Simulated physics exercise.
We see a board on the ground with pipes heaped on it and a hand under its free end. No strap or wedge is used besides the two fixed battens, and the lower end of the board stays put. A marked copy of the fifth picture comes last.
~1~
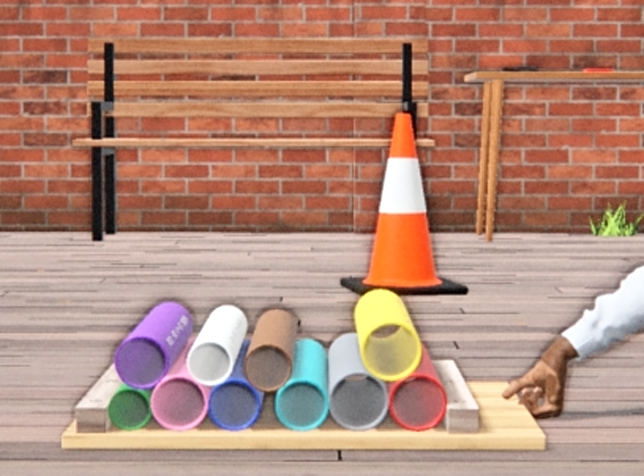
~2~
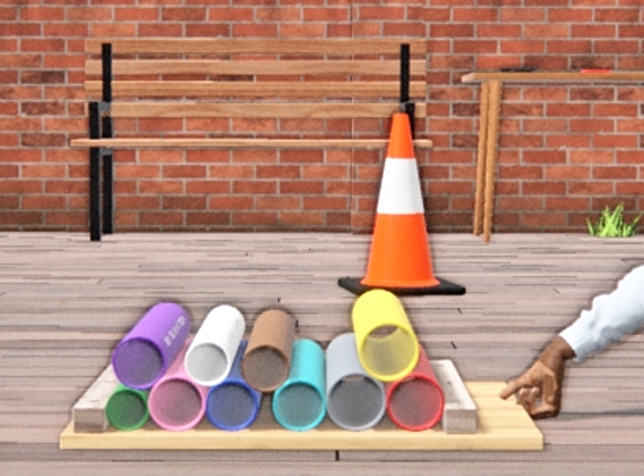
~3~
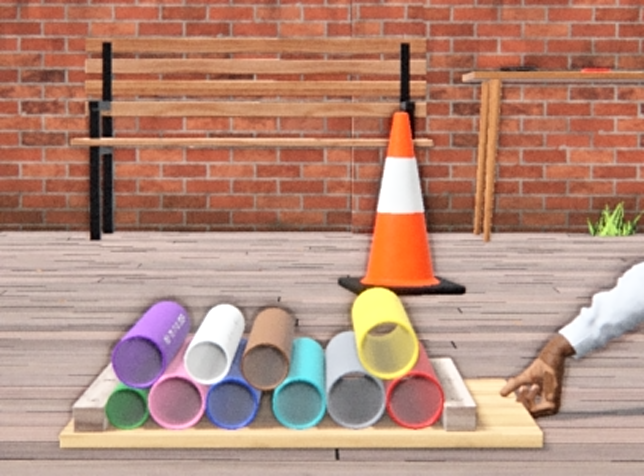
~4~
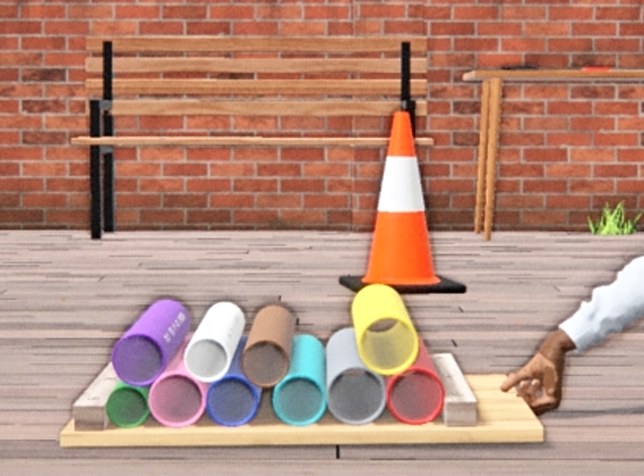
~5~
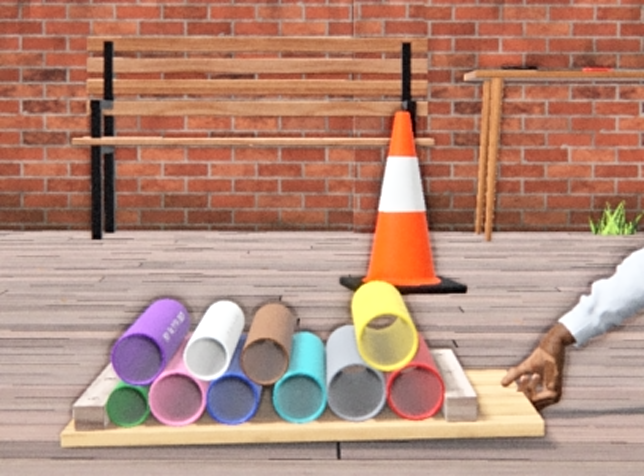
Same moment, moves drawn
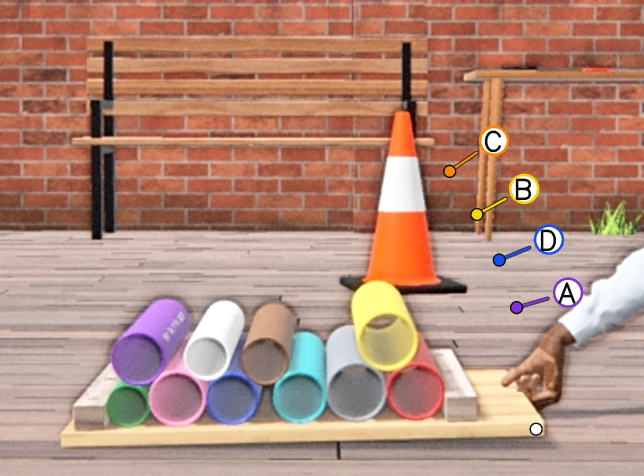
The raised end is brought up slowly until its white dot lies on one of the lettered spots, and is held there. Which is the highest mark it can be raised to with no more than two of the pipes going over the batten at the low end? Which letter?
Stop at B.
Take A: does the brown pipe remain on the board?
Yes, with A.
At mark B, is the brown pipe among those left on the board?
Yes.
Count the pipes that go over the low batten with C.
The count is four.
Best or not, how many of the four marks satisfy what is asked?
Three of them.
On the marked copy, A at (517, 307); B at (477, 214); C at (450, 172); D at (500, 260); the white dot at (536, 429).
Following B. Soon after the start, board at 17°.
Later, board at 29°.
In the end, board at 29°, one over the low batten (purple).
As for the rest, A one over the low batten (purple); C four over the low batten (yellow, brown, purple, white); D one over the low batten (purple).
